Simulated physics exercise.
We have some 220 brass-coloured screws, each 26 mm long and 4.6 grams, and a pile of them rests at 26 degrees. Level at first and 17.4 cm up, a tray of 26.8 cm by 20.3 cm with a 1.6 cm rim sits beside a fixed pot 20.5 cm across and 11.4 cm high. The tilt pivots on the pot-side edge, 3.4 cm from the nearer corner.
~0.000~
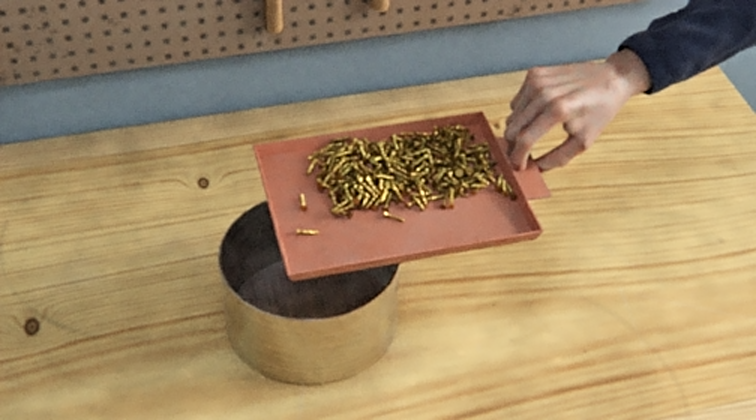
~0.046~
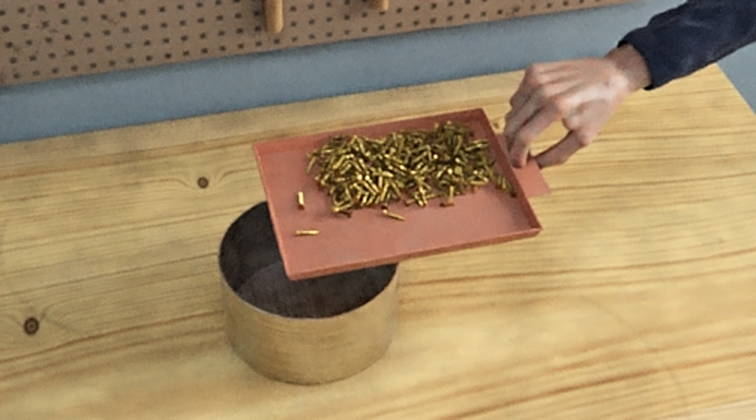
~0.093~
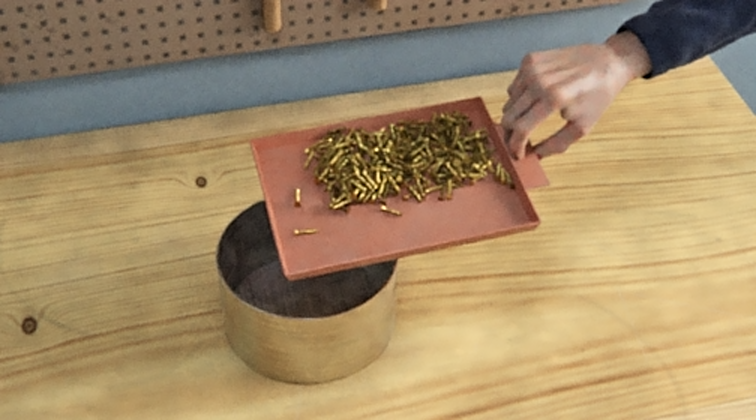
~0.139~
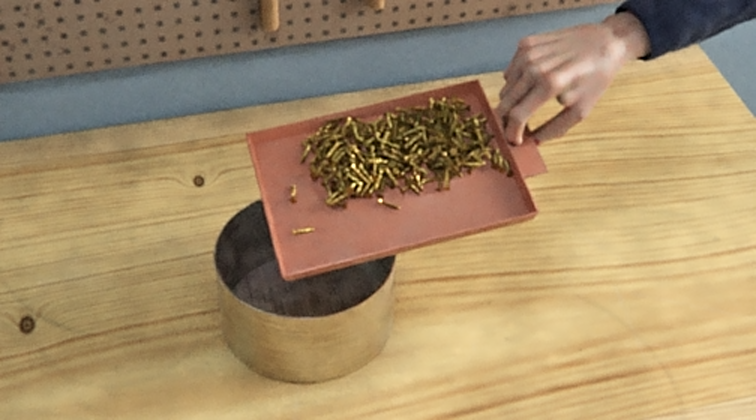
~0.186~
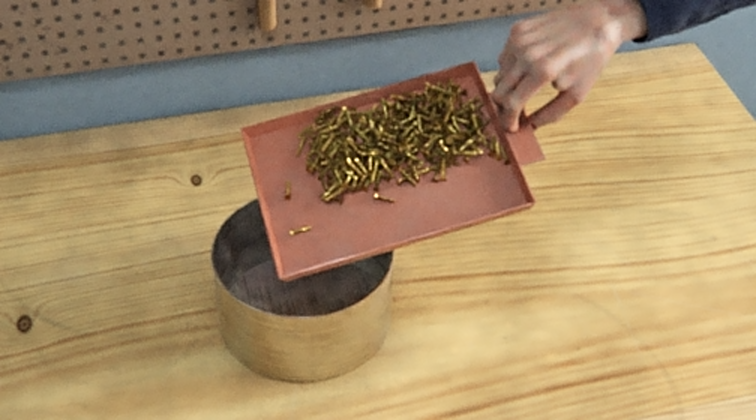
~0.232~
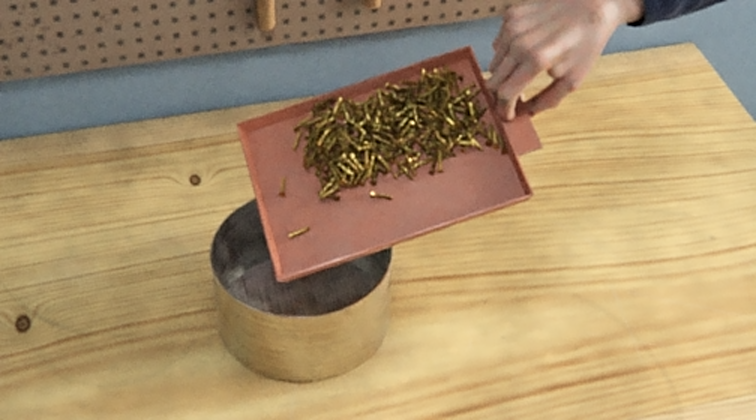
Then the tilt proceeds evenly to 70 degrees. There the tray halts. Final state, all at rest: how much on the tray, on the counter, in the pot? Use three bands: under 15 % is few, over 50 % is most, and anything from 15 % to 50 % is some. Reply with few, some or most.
Tray: Few, counter: Most, pot: Few.
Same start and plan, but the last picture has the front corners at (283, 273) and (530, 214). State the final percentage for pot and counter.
In the pot: 0 per cent; on the counter: 95 per cent.
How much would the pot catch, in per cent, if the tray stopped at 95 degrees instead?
It would land at about 0 percent.
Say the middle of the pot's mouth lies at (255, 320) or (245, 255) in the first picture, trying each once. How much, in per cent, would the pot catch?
I'd say some 100 per cent for the first and some 10 per cent for the second.
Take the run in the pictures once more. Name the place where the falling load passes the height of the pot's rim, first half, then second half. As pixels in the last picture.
Near (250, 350) at first, near (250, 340) afterwards.
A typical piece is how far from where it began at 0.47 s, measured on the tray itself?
It has moved some 4 cm from its start.
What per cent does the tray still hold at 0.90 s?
Around 5 percent of it.
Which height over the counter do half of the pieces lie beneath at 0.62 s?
Roughly 22 centimetres, give or take.
After 0.47 s, tilt 45 degrees; the tray holds 100 %, the pot 0 %.
Then, at 0.62 s, tilt 62 degrees; the tray holds 95 %, the pot 0 %.
Then, at 0.90 s, tilt 70 degrees; the tray holds 5 %, the pot 0 %.
In the end, at 1.9 s, tray 0 %, counter 100 %, pot 0 %.
